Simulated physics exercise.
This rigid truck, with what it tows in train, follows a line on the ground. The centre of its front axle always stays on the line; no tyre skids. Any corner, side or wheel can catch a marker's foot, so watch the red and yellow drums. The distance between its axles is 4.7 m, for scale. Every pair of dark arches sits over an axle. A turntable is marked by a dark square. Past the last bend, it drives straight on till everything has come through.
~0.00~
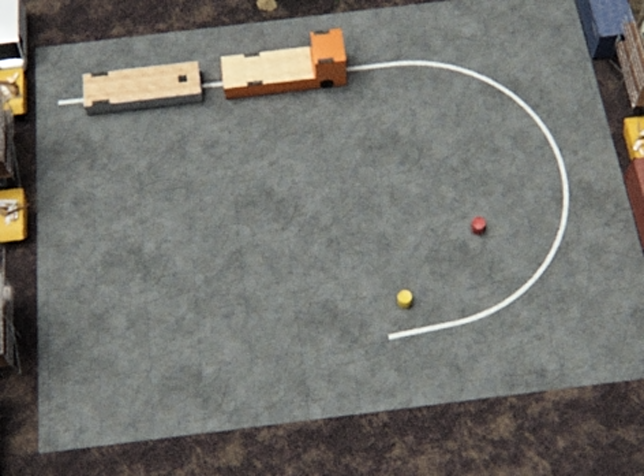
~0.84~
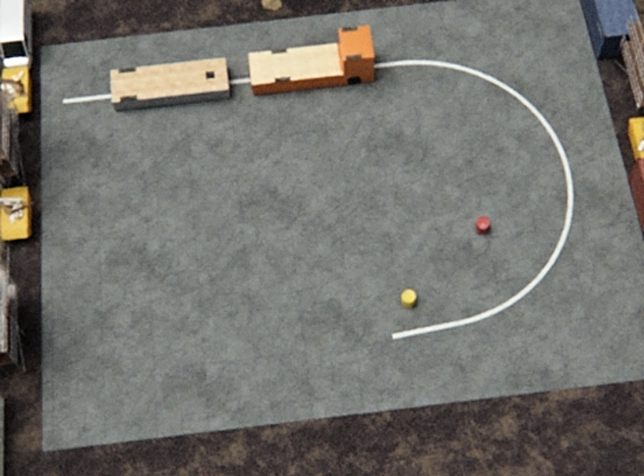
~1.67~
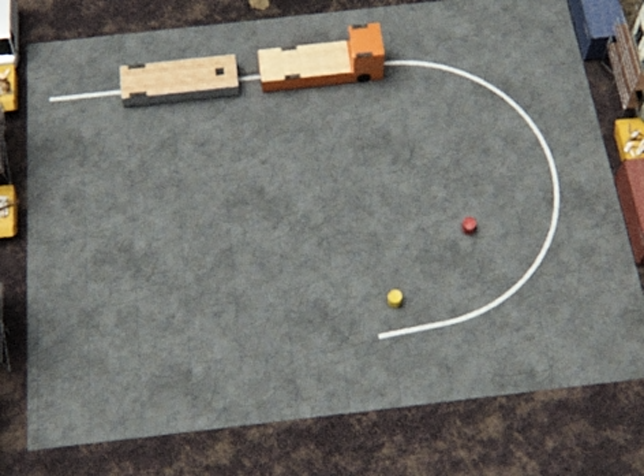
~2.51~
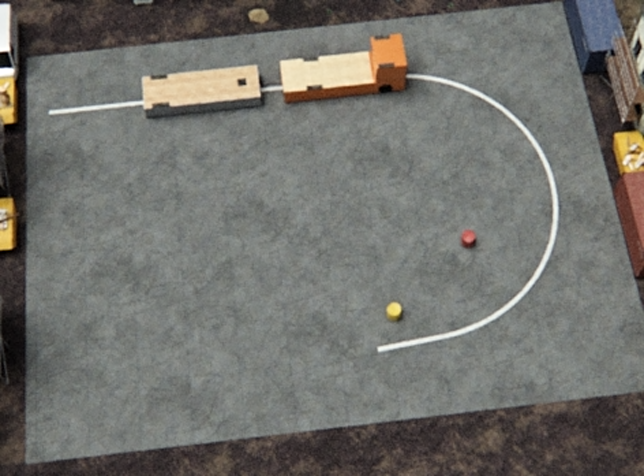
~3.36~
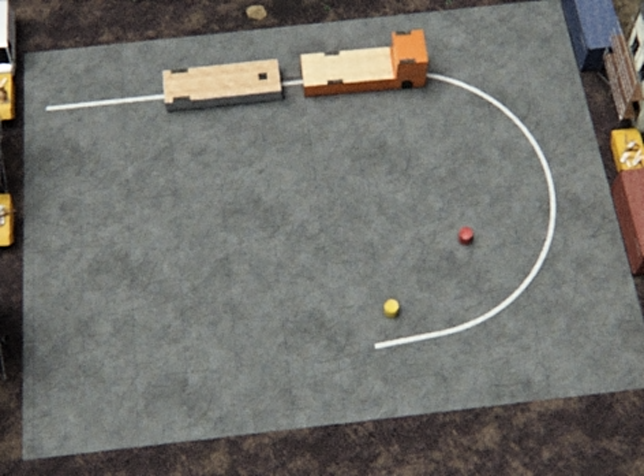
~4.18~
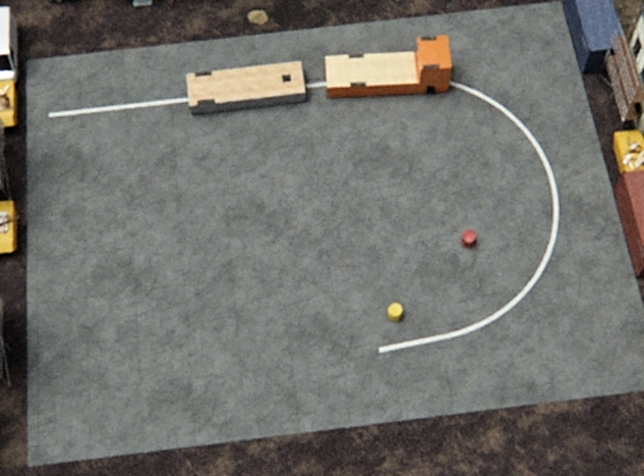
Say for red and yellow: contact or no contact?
Red contact, yellow contact.
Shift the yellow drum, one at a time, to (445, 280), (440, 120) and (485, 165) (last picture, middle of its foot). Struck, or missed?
Try 1 touched, try 2 touched, try 3 touched.
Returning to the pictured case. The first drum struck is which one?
Yellow.
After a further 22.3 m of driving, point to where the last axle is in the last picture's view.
Somewhere around pixel (475, 121).
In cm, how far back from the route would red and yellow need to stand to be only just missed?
Red 30 and yellow 130.
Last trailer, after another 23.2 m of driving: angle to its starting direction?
Roughly 60°.
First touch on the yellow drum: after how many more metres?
I'd reckon around 30.0 metres from the last picture.
Then, 9.4 s in, the last axle is at (336, 76) of the last picture, 25 cm off the line.
Then, 14.7 s in, the last axle is at (445, 100) of the last picture, 215 cm off the line.
Then, 20.8 s in, the last axle is at (507, 187) of the last picture, 320 cm off the line; the rigid truck has hit yellow.
Then, 22.2 s in, the last axle is at (504, 213) of the last picture, 335 cm off the line; the trailer has hit red.
Then, 30.4 s in, the last axle is at (336, 338) of the last picture, 85 cm off the line; 2 of 2 struck in all.
